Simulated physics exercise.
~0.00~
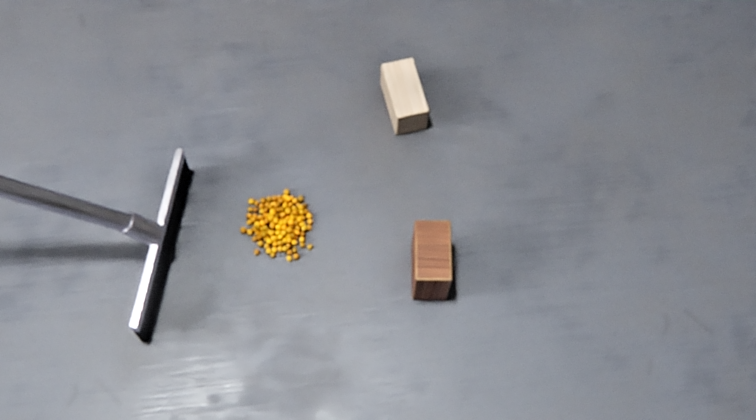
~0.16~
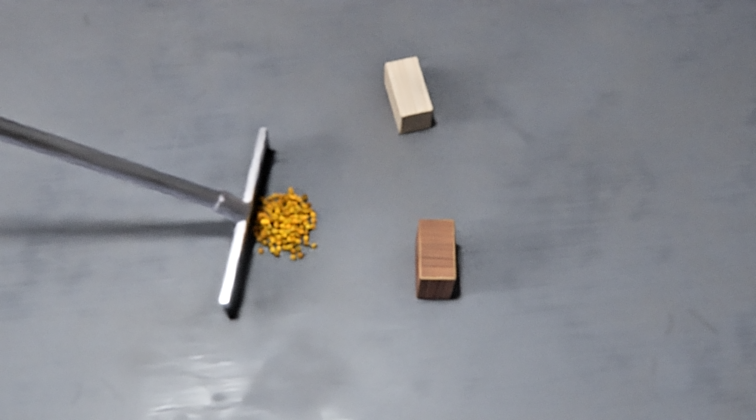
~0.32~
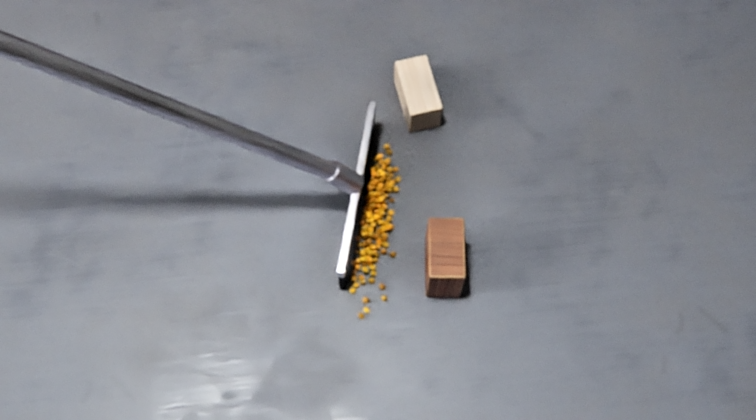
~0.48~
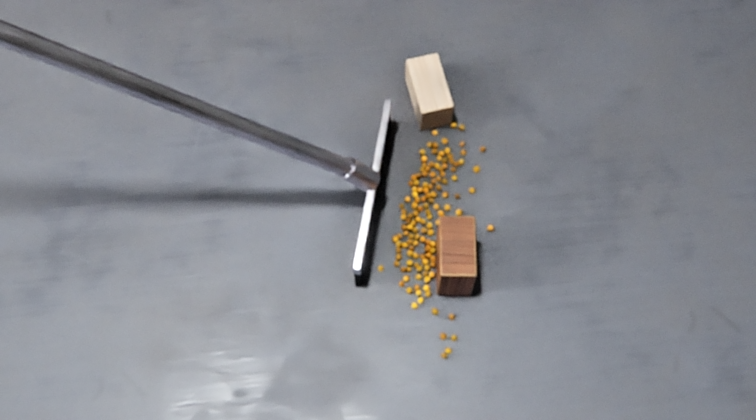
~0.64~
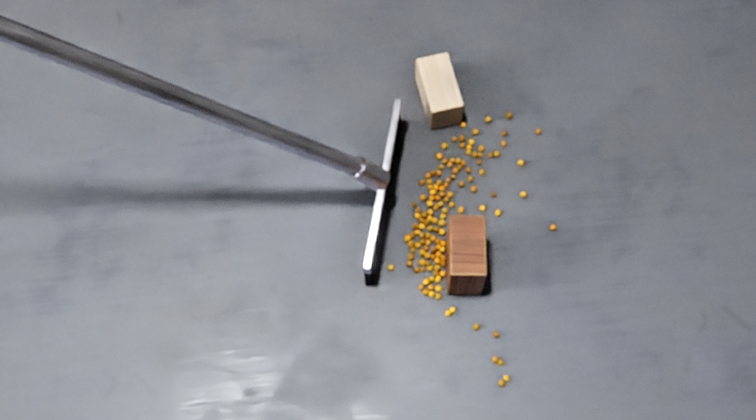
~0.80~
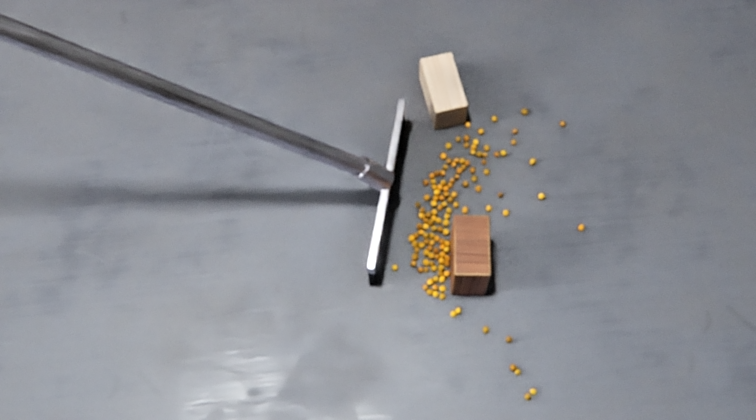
A squeegee pushes yellow kernels right, then stops as they scatter around and between two blocks.
